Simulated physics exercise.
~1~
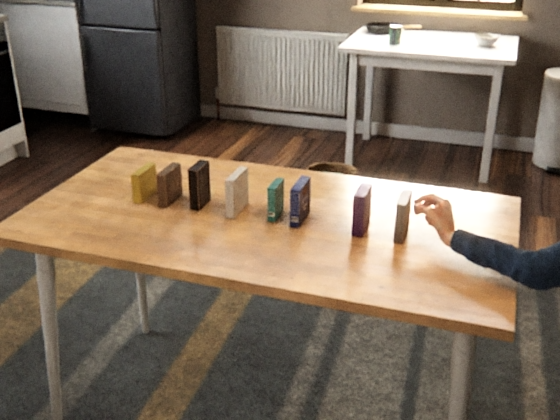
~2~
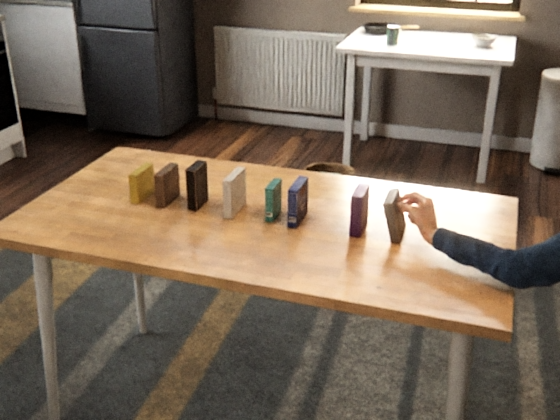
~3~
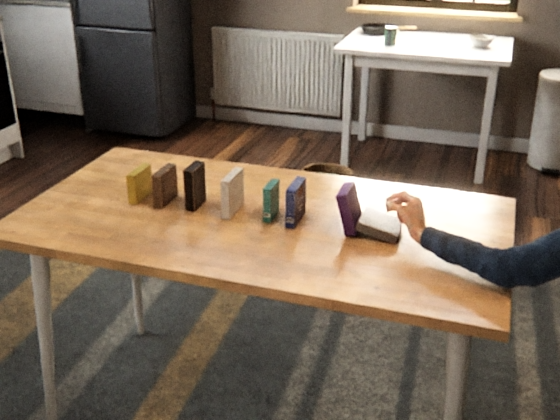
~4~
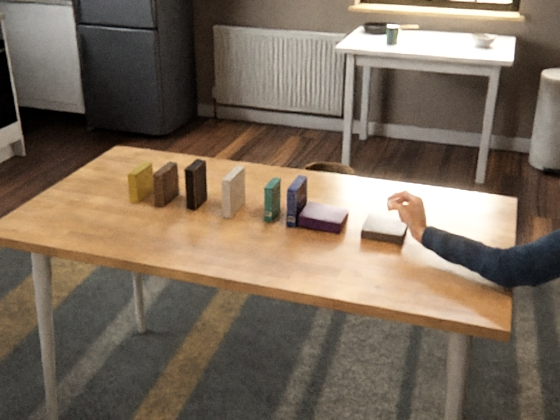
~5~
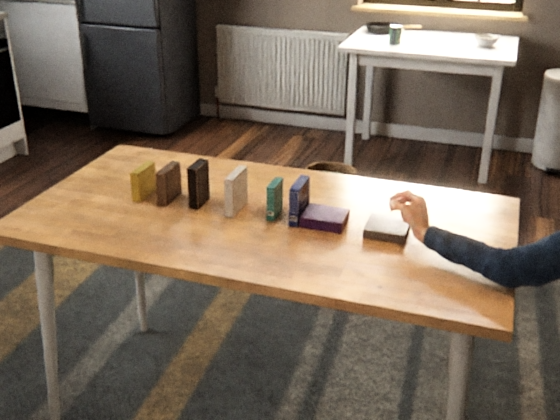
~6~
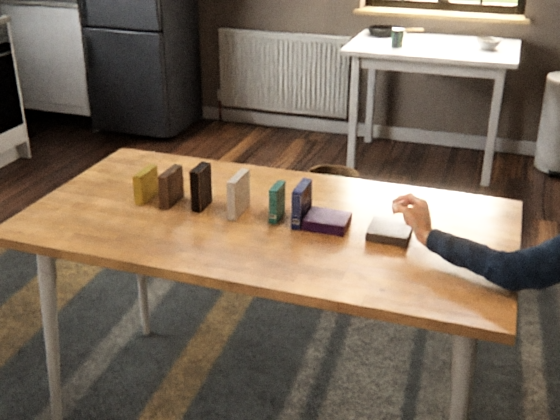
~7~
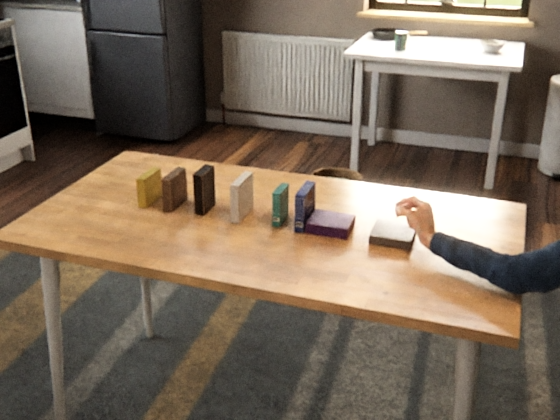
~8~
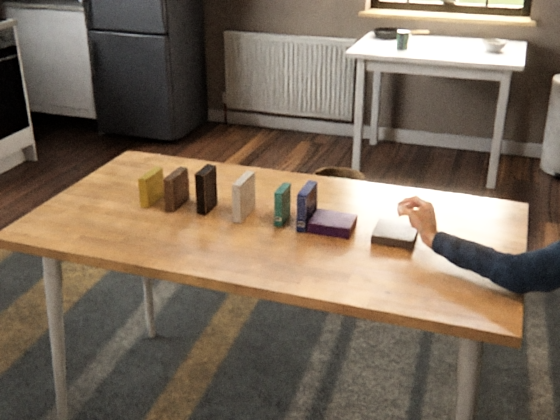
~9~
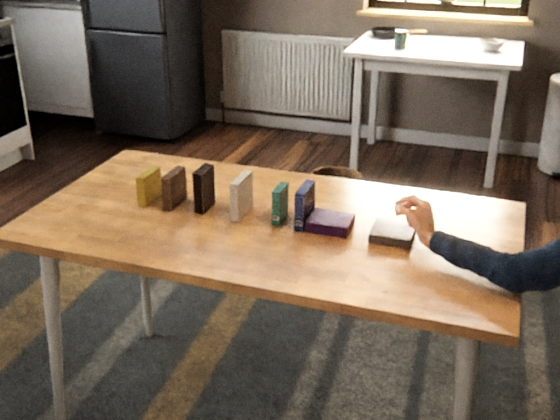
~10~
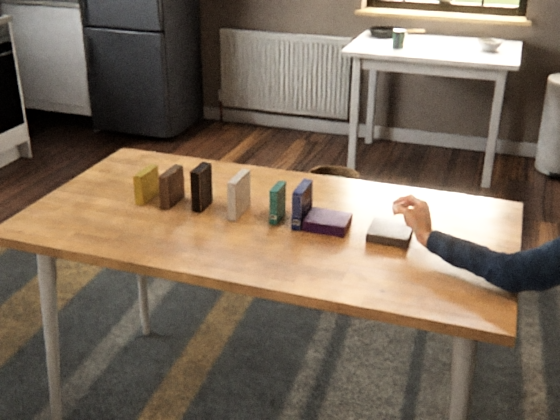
The clip opens on a wooden table in a kitchen, where a row of flat, book-like blocks stands on end and a hand reaches in from the right toward the grey one at that end. The fingers push the grey block near its top, and it leans left, then topples against the purple board. The purple board tips left in turn and drops flat beside the upright blue block, while the grey one settles on its side. The blue block does not fall, and the turquoise, white, black, brown and yellow pieces stay standing. The hand hovers still over the grey block as everything rests.
